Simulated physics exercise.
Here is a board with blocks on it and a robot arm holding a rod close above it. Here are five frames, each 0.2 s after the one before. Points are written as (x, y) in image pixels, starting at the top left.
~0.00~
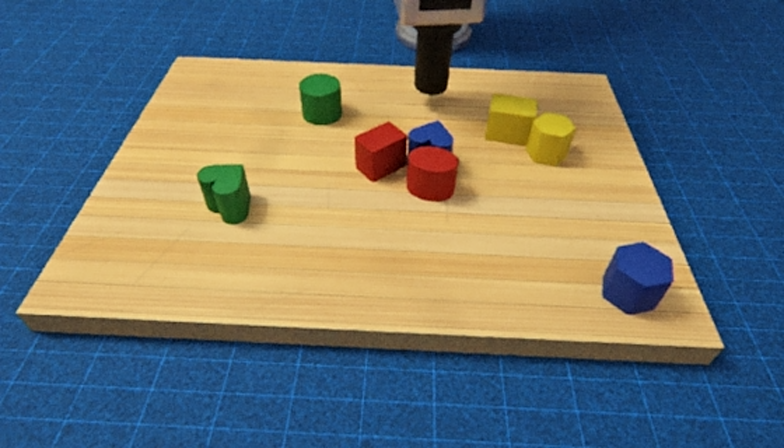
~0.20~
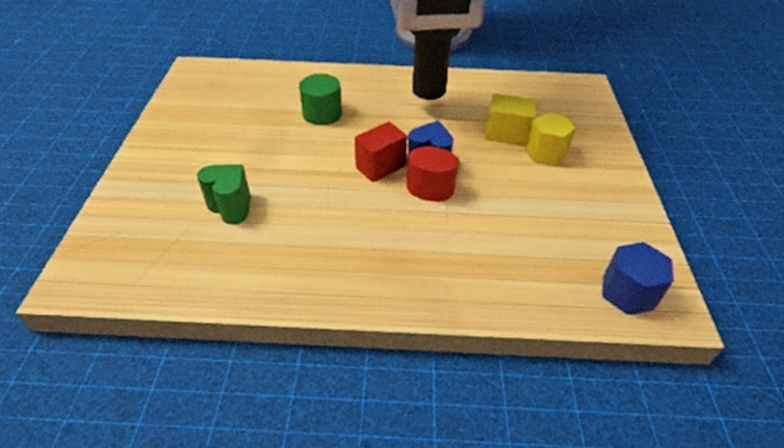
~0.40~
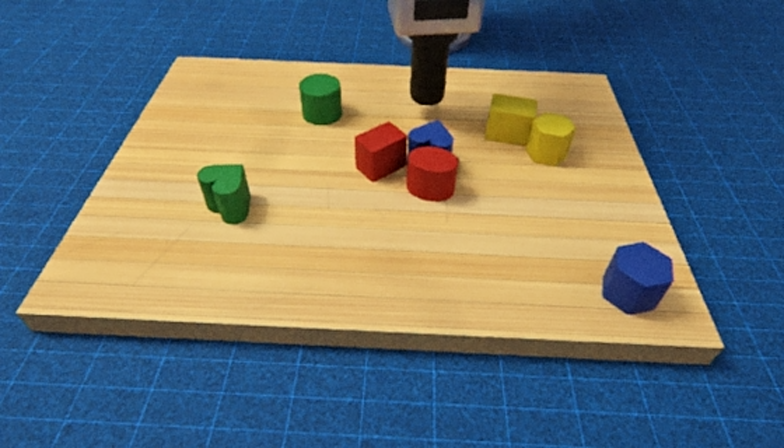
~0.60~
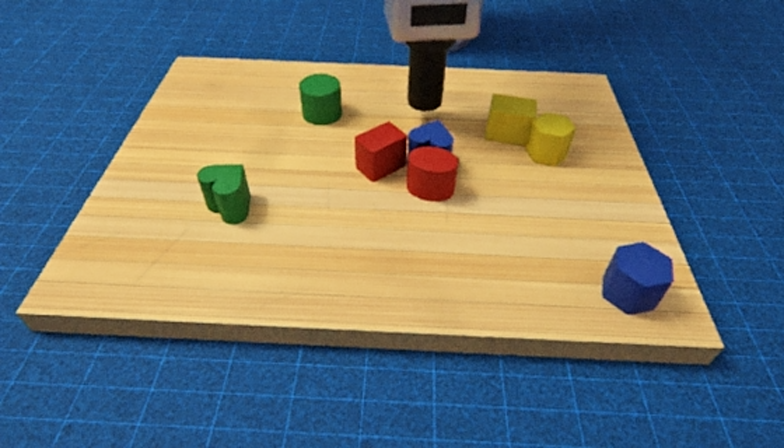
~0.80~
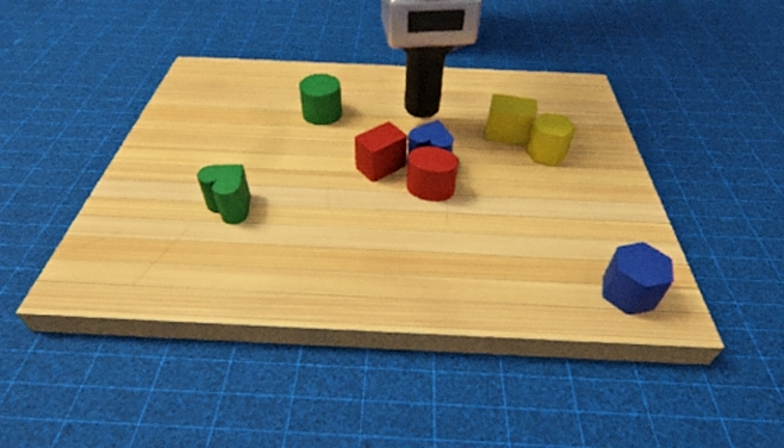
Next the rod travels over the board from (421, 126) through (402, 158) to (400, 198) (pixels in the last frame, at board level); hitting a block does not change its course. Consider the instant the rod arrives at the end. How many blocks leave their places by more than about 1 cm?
The count is three or more.
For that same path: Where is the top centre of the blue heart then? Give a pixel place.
Near (439, 148).
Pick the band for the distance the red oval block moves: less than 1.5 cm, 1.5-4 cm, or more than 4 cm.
My estimate: In the 1.5 to 4 cm range.
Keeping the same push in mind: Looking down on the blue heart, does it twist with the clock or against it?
From above, the blue heart will be seen to turn anti-clockwise.
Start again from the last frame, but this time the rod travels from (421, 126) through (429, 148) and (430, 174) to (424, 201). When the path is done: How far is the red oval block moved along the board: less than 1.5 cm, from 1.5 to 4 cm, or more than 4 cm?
Result: Over 4 cm.
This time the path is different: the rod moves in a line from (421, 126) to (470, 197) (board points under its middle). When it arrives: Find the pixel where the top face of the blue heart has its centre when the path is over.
The answer is (457, 189).
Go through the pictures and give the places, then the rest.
The first frame shows rod's lower end (431, 87); red rectangle (381, 136); blue heart (432, 134); red oval block (433, 158); yellow rectangle (514, 105).
The second frame shows rod (429, 92); blocks still.
The third frame shows rod (427, 97); blocks still.
The fourth frame shows rod (425, 103); blocks still.
The fifth frame shows rod (422, 109); red rectangle (381, 136); blue heart (432, 134); red oval block (433, 158); yellow rectangle (514, 105).
The first path, step by step. One third of the way, rod (407, 130); nothing pushed yet.
Two thirds of the way, rod (400, 154); red rectangle (362, 156), turned 20° clockwise; blue heart (438, 146), turned 40° anticlockwise; red oval block (445, 172).
At the end, rod (400, 181); red rectangle (355, 163), turned 35° clockwise; blue heart (439, 148), turned 55° anticlockwise; red oval block (449, 176); yellow rectangle still.
